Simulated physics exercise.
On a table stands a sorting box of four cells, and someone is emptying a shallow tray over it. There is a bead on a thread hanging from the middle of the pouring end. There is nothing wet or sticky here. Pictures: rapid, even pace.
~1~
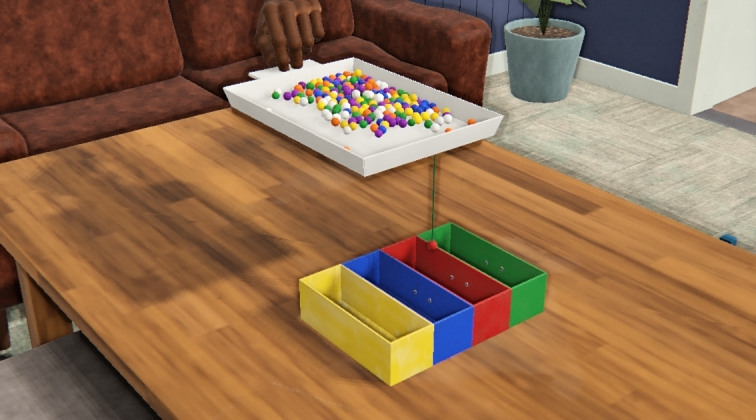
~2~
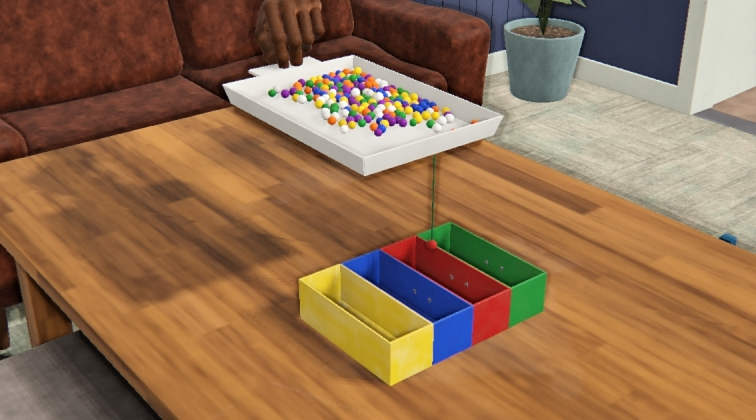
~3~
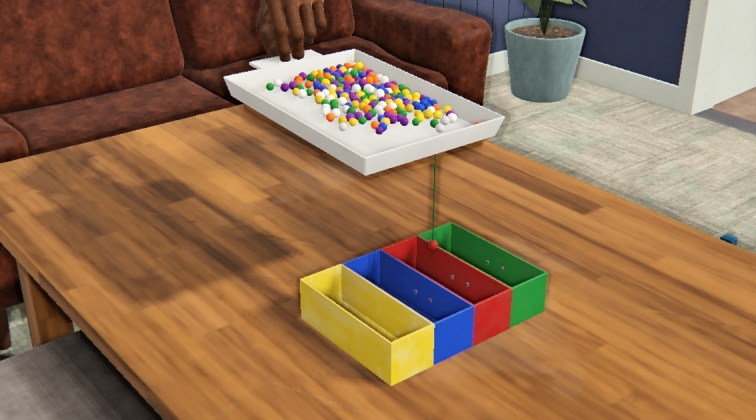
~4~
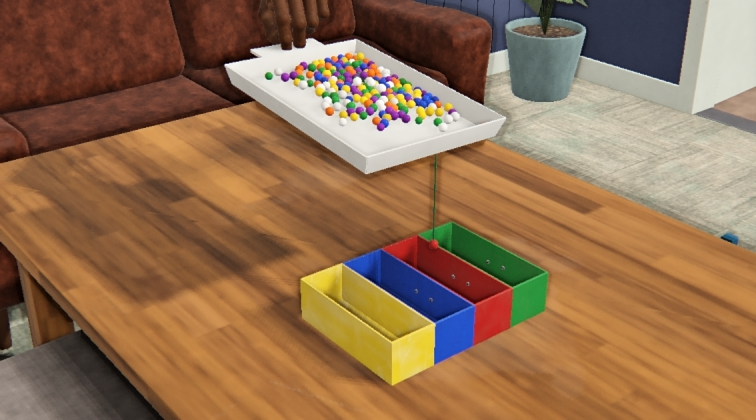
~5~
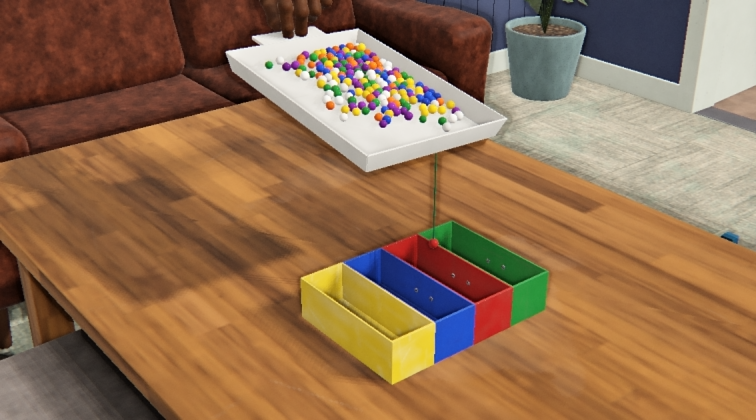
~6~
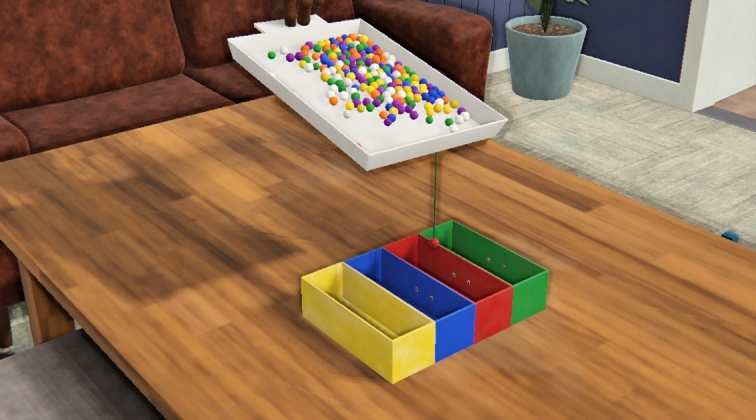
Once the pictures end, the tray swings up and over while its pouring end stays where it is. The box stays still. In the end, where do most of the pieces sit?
Most sit in the green cell.
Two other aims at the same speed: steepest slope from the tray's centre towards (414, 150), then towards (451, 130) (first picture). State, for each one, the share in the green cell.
You'd see roughly 20 per cent the first time and 20 per cent the second.
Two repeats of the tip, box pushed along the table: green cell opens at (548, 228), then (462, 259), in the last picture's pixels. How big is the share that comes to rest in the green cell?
Trial 1 around 0 percent, trial 2 around 20 percent.
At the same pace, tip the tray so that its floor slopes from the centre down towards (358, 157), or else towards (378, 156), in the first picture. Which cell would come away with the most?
Well, with the first heading it's the yellow cell, and with the second it's the cell in yellow.
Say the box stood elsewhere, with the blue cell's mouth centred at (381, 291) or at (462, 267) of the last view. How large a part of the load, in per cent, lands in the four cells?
Trial 1 near 30 %, trial 2 near 90 %.
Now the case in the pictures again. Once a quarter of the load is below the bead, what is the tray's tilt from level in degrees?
Somewhere around 70 degrees.
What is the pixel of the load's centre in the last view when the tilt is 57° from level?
The middle of the load sits near (462, 125).
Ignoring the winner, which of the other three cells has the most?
Rank 2: Red.
Shortly afterwards, tray tipped steeply; the bulk on the tray; only a few in the green cell; only a few in the red cell; a little falling or outside the box.
Next, tray tipped right over; only a few on the tray; near a third in the green cell; a little in the red cell; only a few in the blue cell; near half falling or outside the box.
Some moments later, tray tipped past a quarter turn; near a third in the green cell; a little in the red cell; only a few in the blue cell; near half falling or outside the box.
In the end, tray tipped past a quarter turn; near a third in the green cell; a little in the red cell; only a few in the blue cell; none at all in the yellow cell; near half outside the box.
